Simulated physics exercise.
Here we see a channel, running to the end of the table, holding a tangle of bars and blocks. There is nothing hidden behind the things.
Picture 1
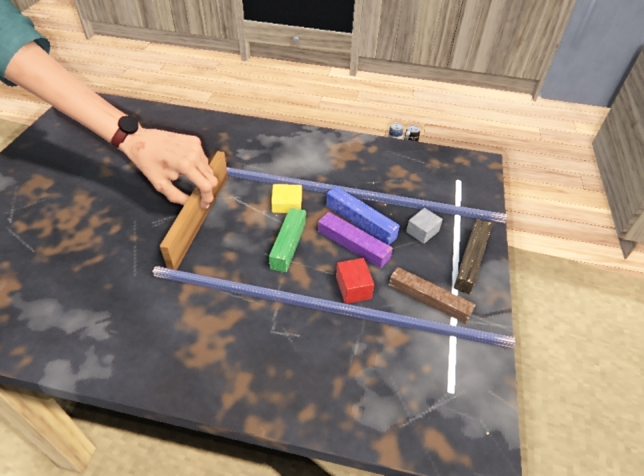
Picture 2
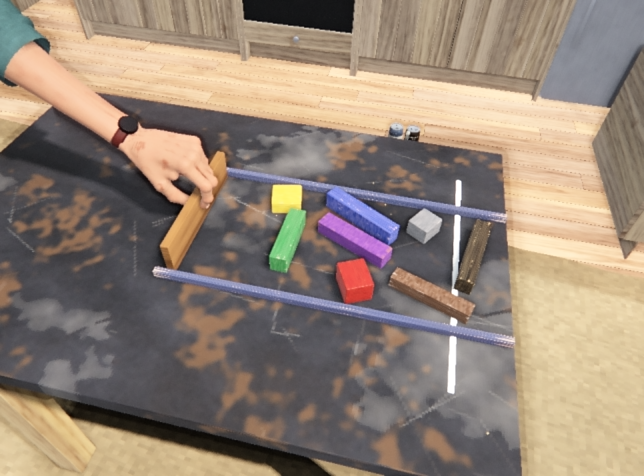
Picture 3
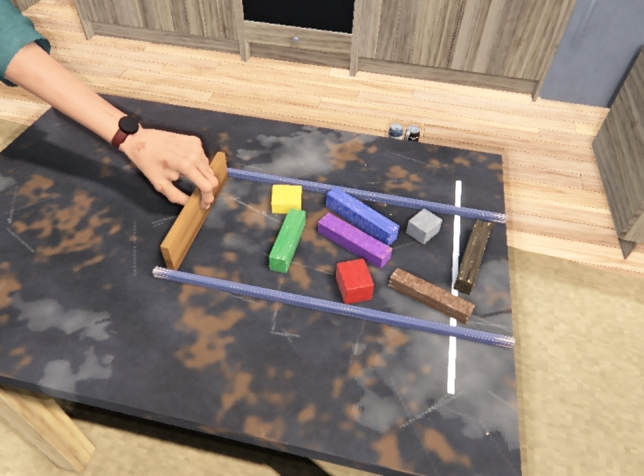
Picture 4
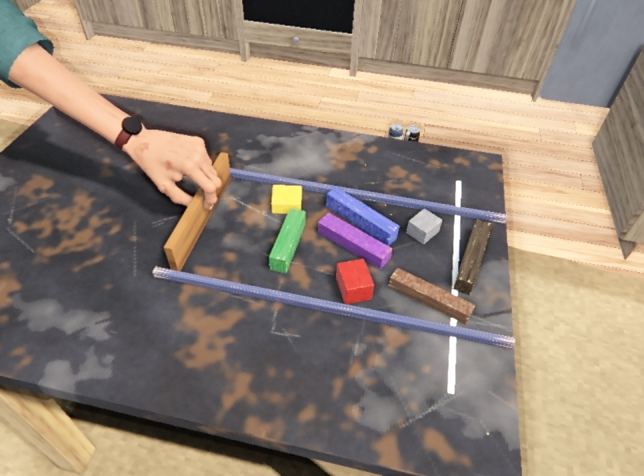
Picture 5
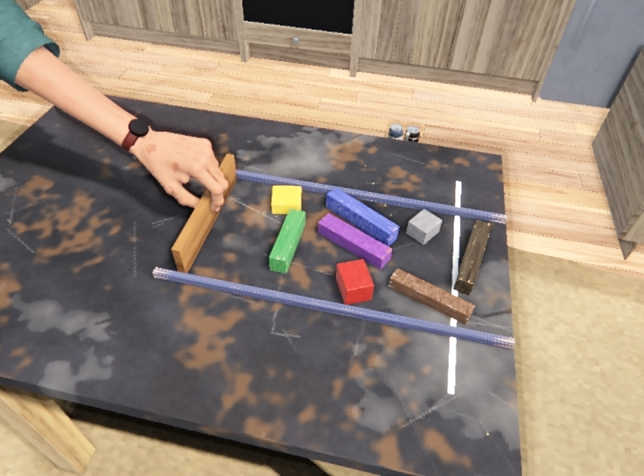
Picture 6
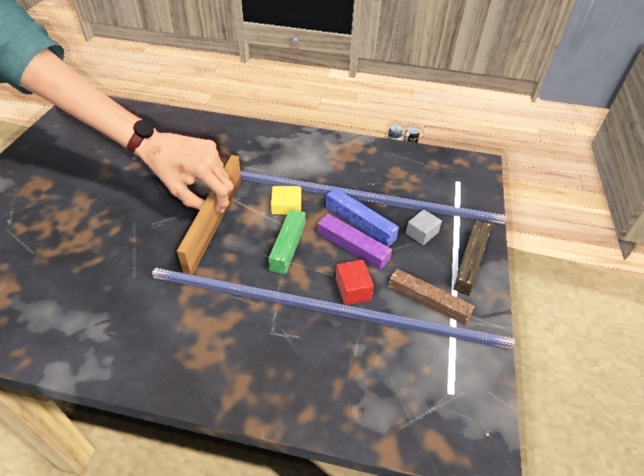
On a dark tabletop, a hand holding a wooden board between two rails, then sliding it slightly right toward motionless coloured blocks.
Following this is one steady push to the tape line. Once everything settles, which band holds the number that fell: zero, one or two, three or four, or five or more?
Three, or four.
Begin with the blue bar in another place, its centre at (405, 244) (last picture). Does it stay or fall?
I reckon from there it stays aboard.
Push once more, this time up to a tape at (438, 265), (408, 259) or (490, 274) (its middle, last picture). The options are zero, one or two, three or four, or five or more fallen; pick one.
Taken in the order given: Just one or two, zero, 5 or more.
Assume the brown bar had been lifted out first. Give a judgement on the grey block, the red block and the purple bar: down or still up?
Grey block: Is gone; red block: Is still there; purple bar: Is still there.
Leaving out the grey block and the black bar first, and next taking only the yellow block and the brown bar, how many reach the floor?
1, then 1.
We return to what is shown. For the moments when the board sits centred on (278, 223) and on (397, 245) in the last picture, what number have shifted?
Counts: 1, 8.
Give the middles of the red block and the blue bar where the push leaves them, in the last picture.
You'll find the red block at roughly (479, 310) and the blue bar at roughly (503, 247).
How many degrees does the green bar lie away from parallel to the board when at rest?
Roughly 0°.
Soon after, none off yet; black bar at rest near (473, 256); brown bar at rest near (430, 296); grey block at rest near (424, 227).
After that, none off yet; black bar at rest near (473, 256); brown bar displaced a little near (455, 313); grey block moving near (431, 227).
And then, none off yet; black bar displaced a little near (499, 262); brown bar displaced about its own width near (501, 329); grey block displaced well along near (481, 225).
In the end, the number that fall off is three or four; gone, grey block, brown bar and black bar.
